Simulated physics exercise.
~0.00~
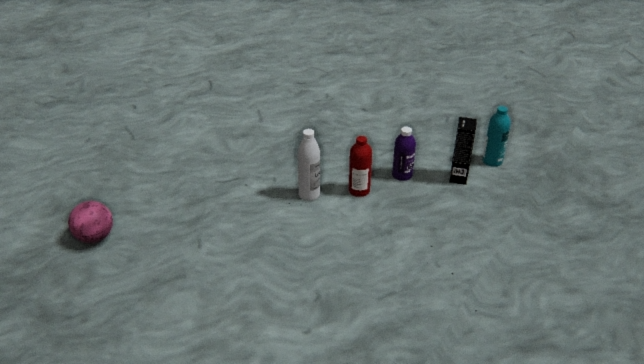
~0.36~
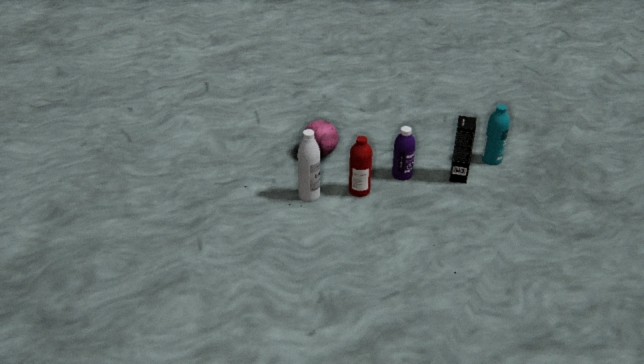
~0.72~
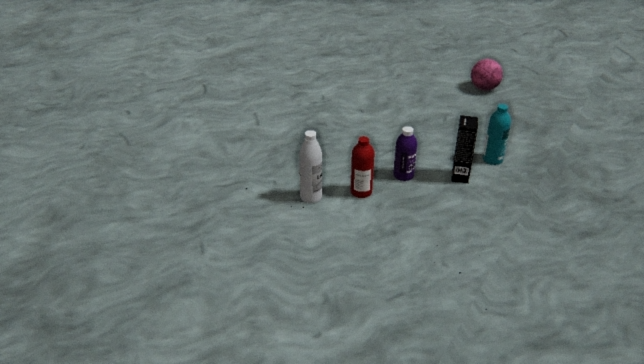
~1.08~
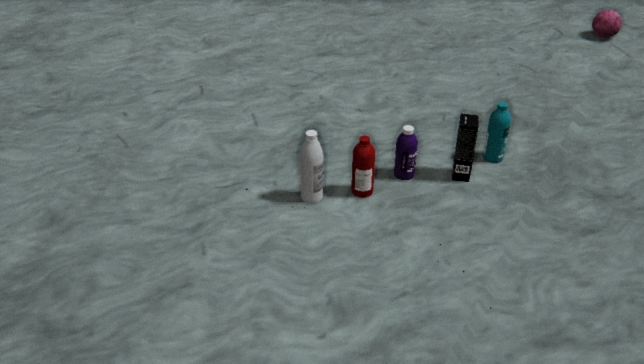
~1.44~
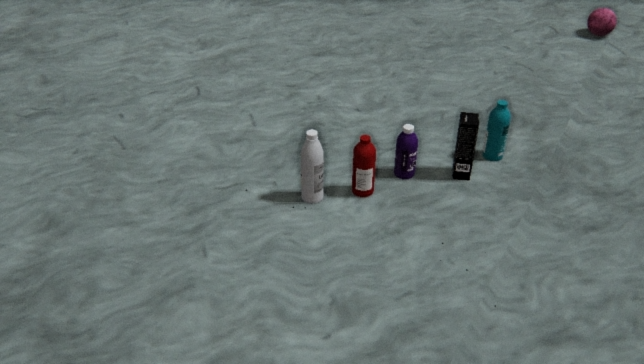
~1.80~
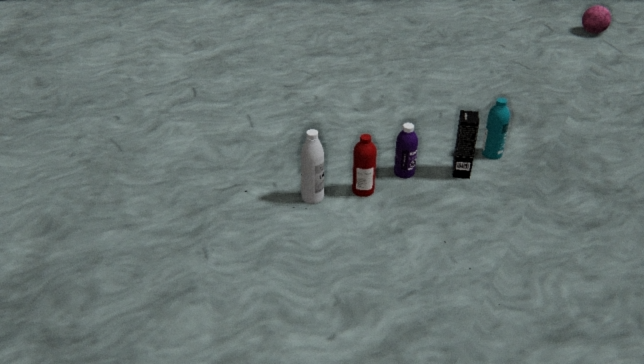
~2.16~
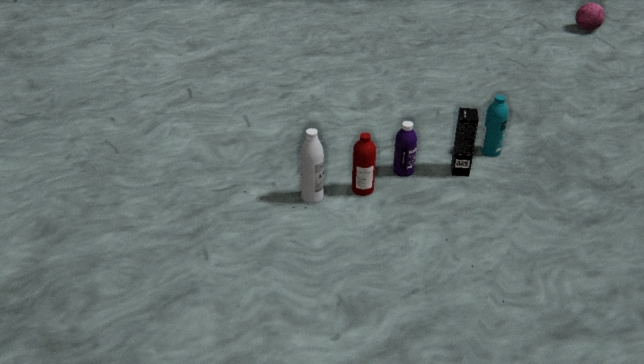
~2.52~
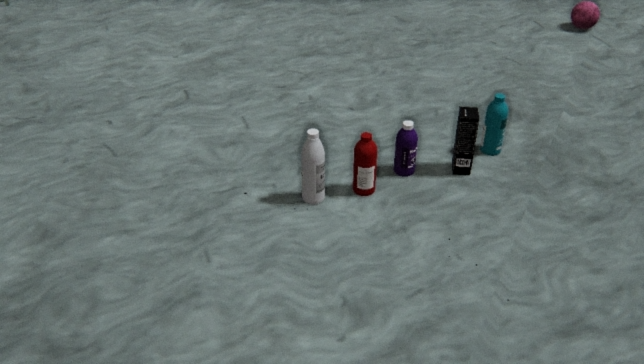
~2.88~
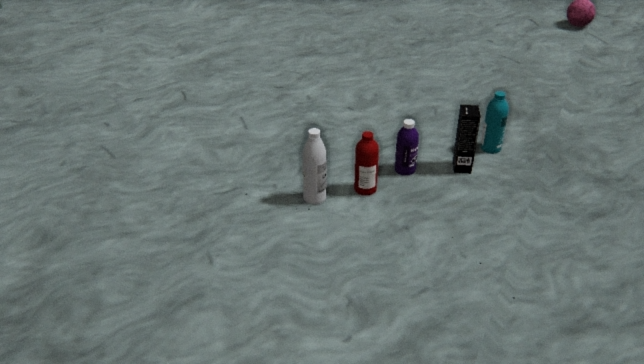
A pink ball rolls behind four standing bottles and a black carton, stopping at far right.
